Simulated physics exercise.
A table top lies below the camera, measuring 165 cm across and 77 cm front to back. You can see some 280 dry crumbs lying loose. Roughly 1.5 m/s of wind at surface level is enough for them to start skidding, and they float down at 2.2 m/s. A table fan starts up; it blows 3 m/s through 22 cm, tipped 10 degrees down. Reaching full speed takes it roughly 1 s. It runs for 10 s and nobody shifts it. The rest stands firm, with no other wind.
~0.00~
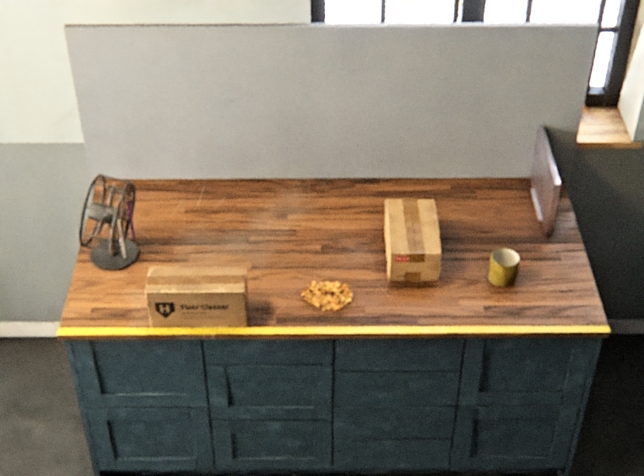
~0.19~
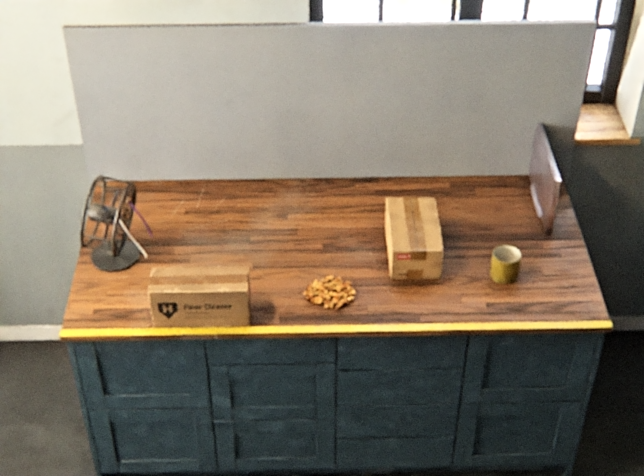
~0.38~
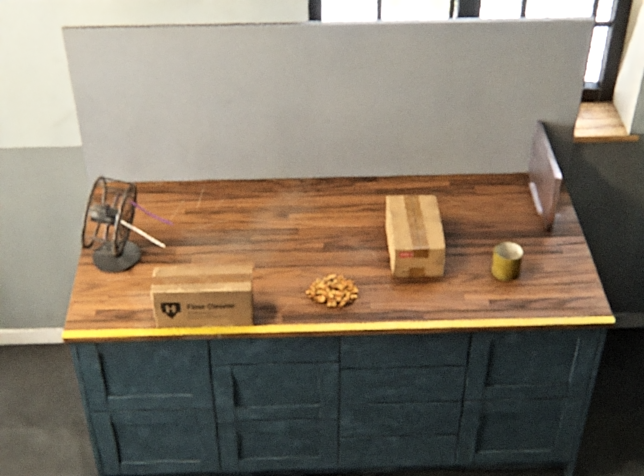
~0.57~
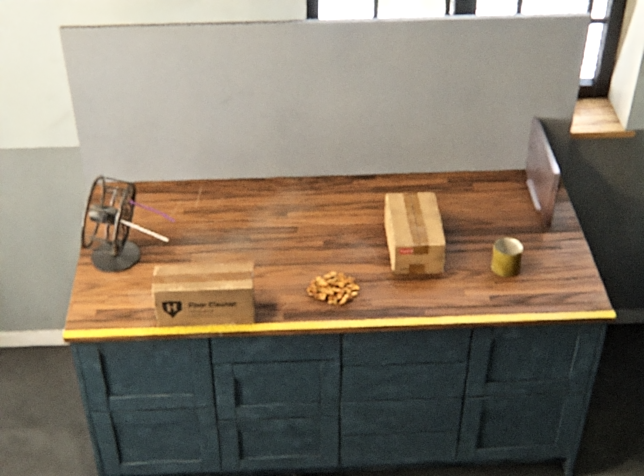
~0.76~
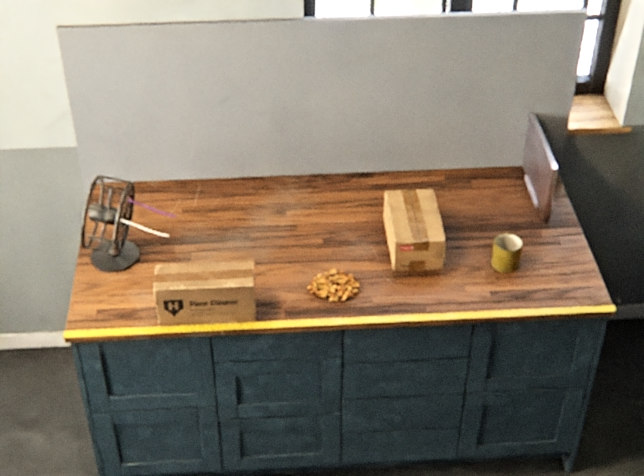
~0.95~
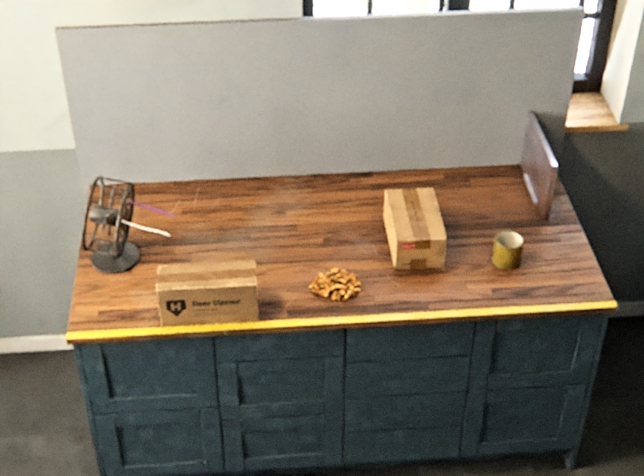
On a wooden table top above dark blue drawers, a black fan stands at the left, with two cardboard boxes, a pile of golden-brown crumbs and a small tin nearby. As the fan starts up, the crumbs stay heaped near the yellow front edge, and only the view drifts slightly.
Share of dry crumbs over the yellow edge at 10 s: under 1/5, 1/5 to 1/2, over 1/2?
The share beyond that edge will come out larger than half.
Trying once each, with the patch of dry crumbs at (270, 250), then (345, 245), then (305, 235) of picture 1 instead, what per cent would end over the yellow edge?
Results, one try each: 2 %, 0 %, 0 %.
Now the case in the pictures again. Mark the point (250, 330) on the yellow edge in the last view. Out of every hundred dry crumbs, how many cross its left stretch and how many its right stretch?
I'd guess near 0 percent left and close to 100 percent right.
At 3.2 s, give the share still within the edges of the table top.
Near 3 percent remain.
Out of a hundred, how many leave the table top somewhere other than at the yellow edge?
The share comes to some 0 per cent.
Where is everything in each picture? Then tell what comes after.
In the first frame, the middle of the dry crumbs is near (328, 297), none has stirred yet and the mouth of the table fan is at (108, 214).
In the second frame, the middle of the dry crumbs is near (330, 293), none has stirred yet and the yellow edge is centred on (337, 332).
In the third frame, the middle of the dry crumbs is near (333, 292), none has stirred yet, the top of a box is at (416, 221) and the top of a box is at (202, 278).
In the fourth frame, the middle of the dry crumbs is near (333, 289) and none has stirred yet.
In the fifth frame, the middle of the dry crumbs is near (334, 287) and none has stirred yet.
In the sixth frame, the middle of the dry crumbs is near (336, 286) and none has stirred yet.
After 2.0 s, 2 % are on the move or not yet settled, 97 % are over the yellow edge.
After 3.2 s, 1 % are on the move or not yet settled, 97 % are over the yellow edge.
After 5.5 s, 1 % are on the move or not yet settled, 97 % are over the yellow edge.
After 10.0 s, at the end, 97 % are over the yellow edge.
